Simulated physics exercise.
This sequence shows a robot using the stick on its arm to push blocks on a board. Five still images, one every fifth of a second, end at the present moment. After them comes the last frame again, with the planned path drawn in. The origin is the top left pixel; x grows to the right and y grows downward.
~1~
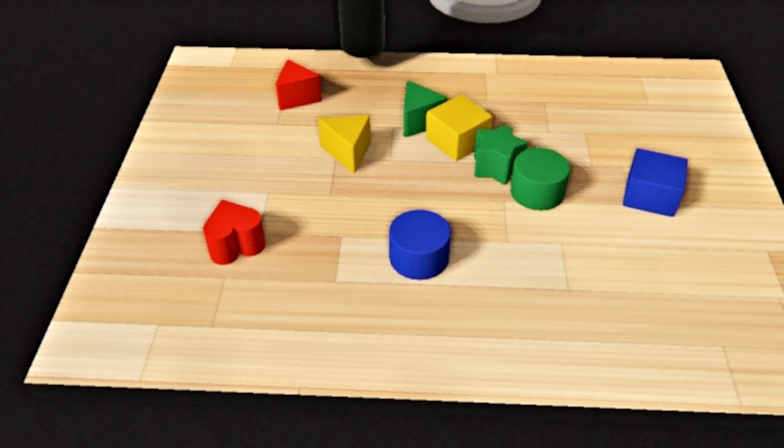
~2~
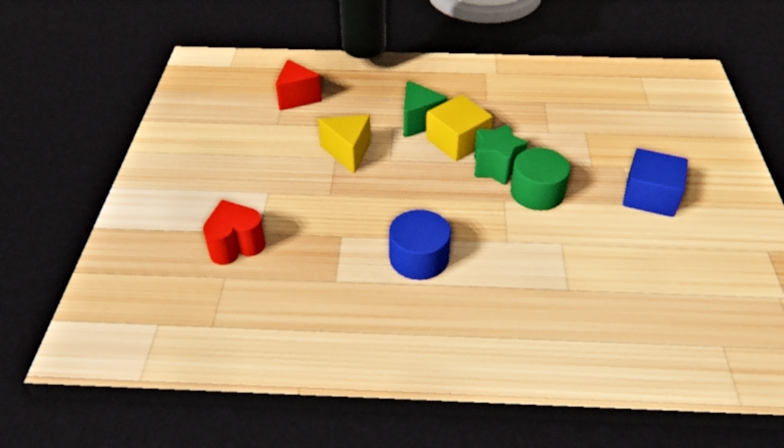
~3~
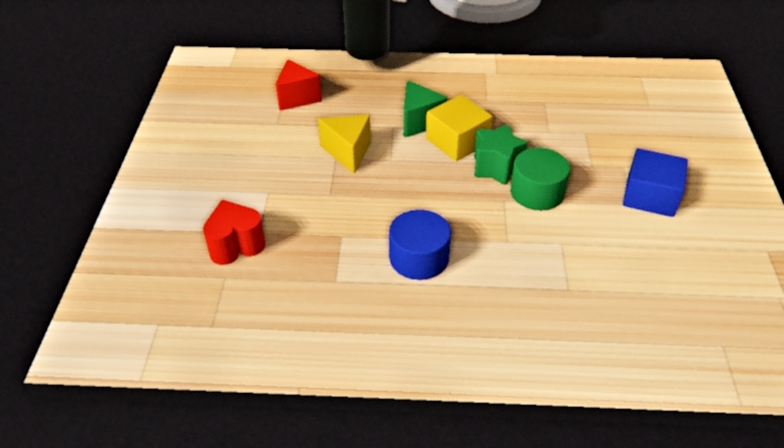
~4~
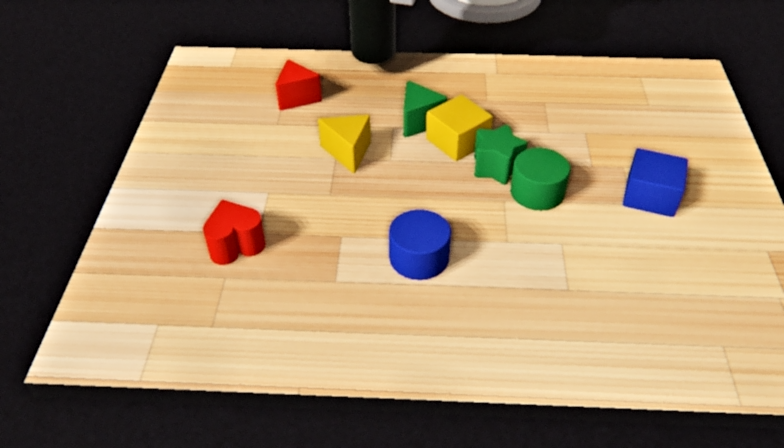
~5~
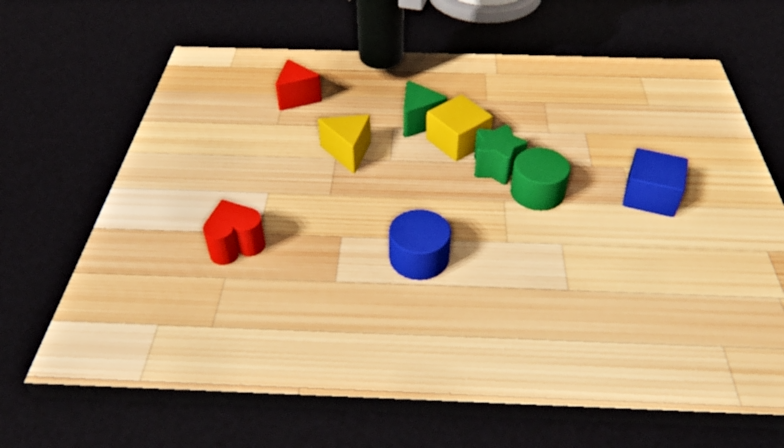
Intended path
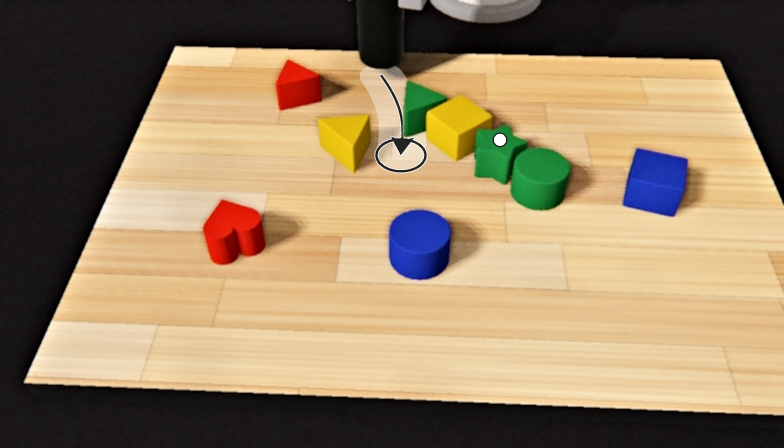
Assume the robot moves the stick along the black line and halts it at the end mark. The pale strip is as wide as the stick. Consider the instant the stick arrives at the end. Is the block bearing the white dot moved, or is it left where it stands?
It is moved off its spot.
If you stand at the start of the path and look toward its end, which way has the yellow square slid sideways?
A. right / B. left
Letter B.
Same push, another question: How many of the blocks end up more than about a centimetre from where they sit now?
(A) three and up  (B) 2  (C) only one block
The one that fits is A, three and up.
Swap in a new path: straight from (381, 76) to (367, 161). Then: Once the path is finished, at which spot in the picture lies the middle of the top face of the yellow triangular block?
Somewhere near (328, 147).
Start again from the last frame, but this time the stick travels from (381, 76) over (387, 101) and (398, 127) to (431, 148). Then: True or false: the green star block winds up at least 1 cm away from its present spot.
That claim is true.
Drawn move, from (381, 76) over (400, 112) to (401, 155); the dot is on the green star block.
The first path, step by step. One third of the way, stick (396, 82); green triangular block (424, 99).
Two thirds of the way, stick (403, 108); green triangular block (442, 122), turned 30° anticlockwise; yellow square (486, 128), turned 20° anticlockwise; green star block (527, 152); green round block (563, 177).
At the end, stick (401, 137); yellow triangular block still; green triangular block (449, 139), turned 70° anticlockwise; yellow square (494, 130), turned 45° anticlockwise; green star block (537, 151), turned 20° clockwise; green round block (566, 179).
